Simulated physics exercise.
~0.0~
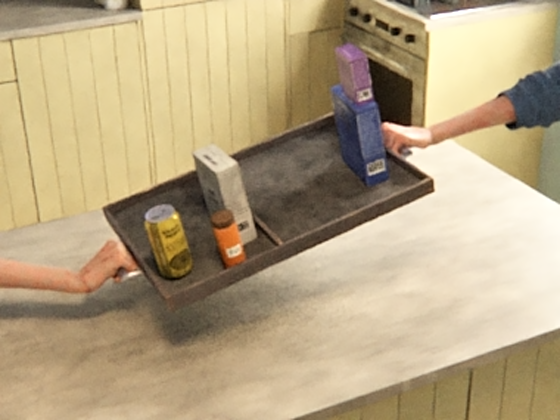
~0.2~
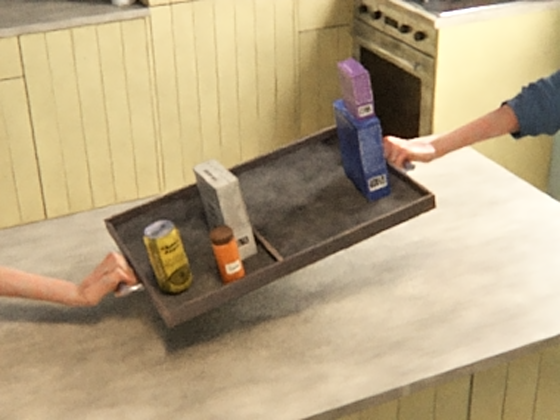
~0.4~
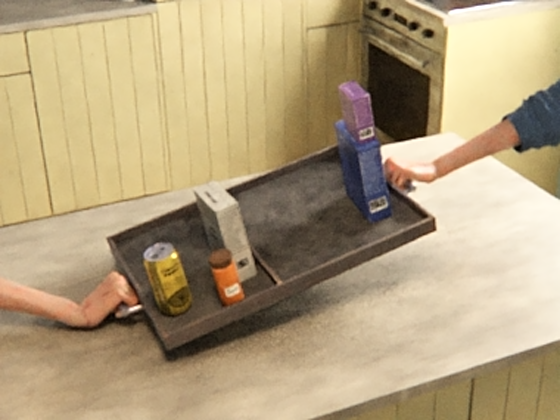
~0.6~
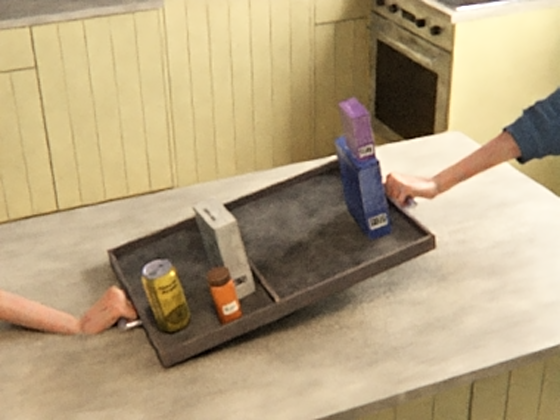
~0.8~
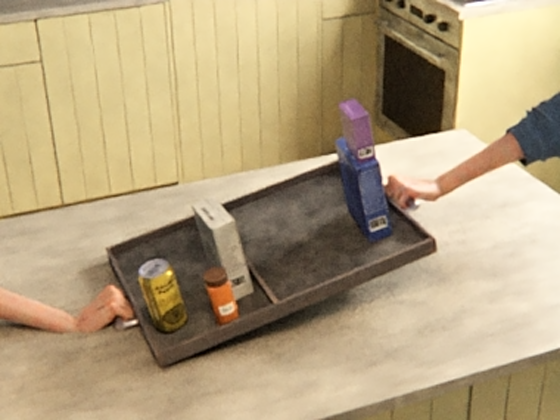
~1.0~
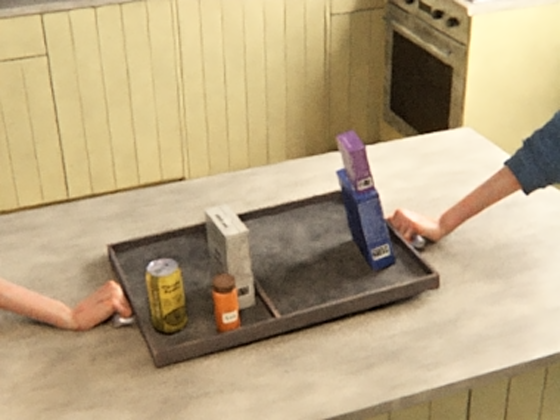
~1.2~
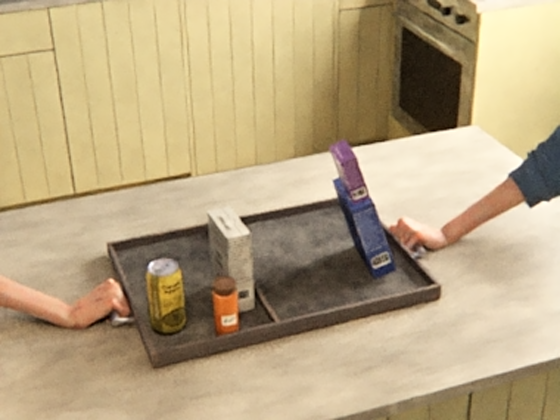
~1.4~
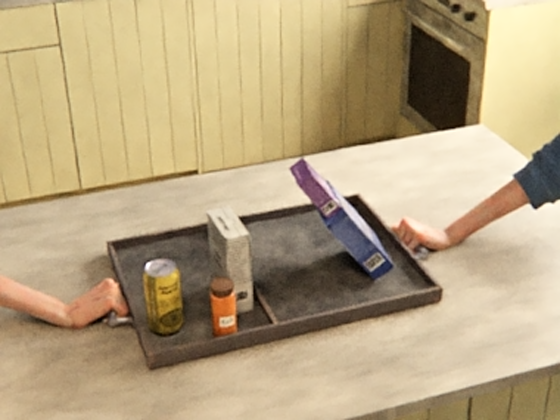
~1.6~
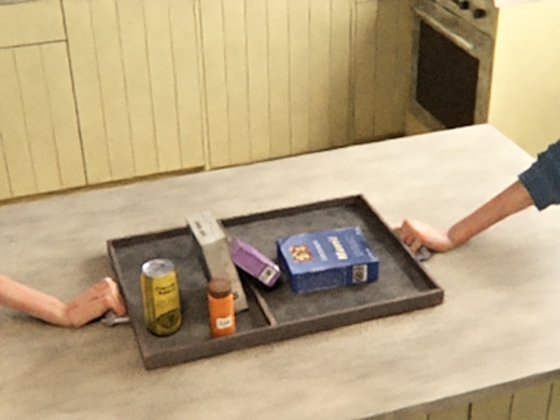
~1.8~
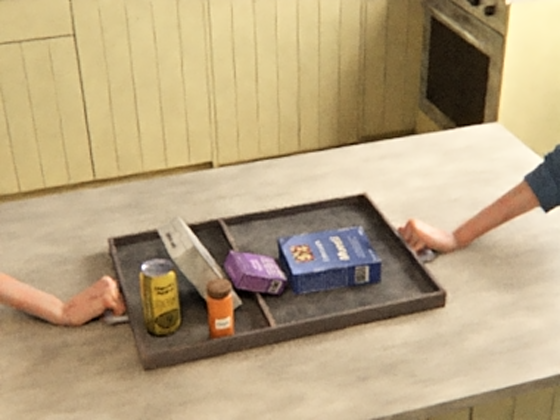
To begin with, two hands hold a dark serving tray tilted above a table, its left side lower, carrying a yellow can, an orange shaker, a white packet and a purple packet stacked on a blue one. The hands lower the tray, still tilted, then bring the right side down until it lies flat. The blue packet tips to the left, carrying the purple one with it. Both topple across the tray, and the white packet begins leaning left. In the end, the blue and purple packets lie on their sides, the white packet leans behind the can, and the can and shaker stay upright.
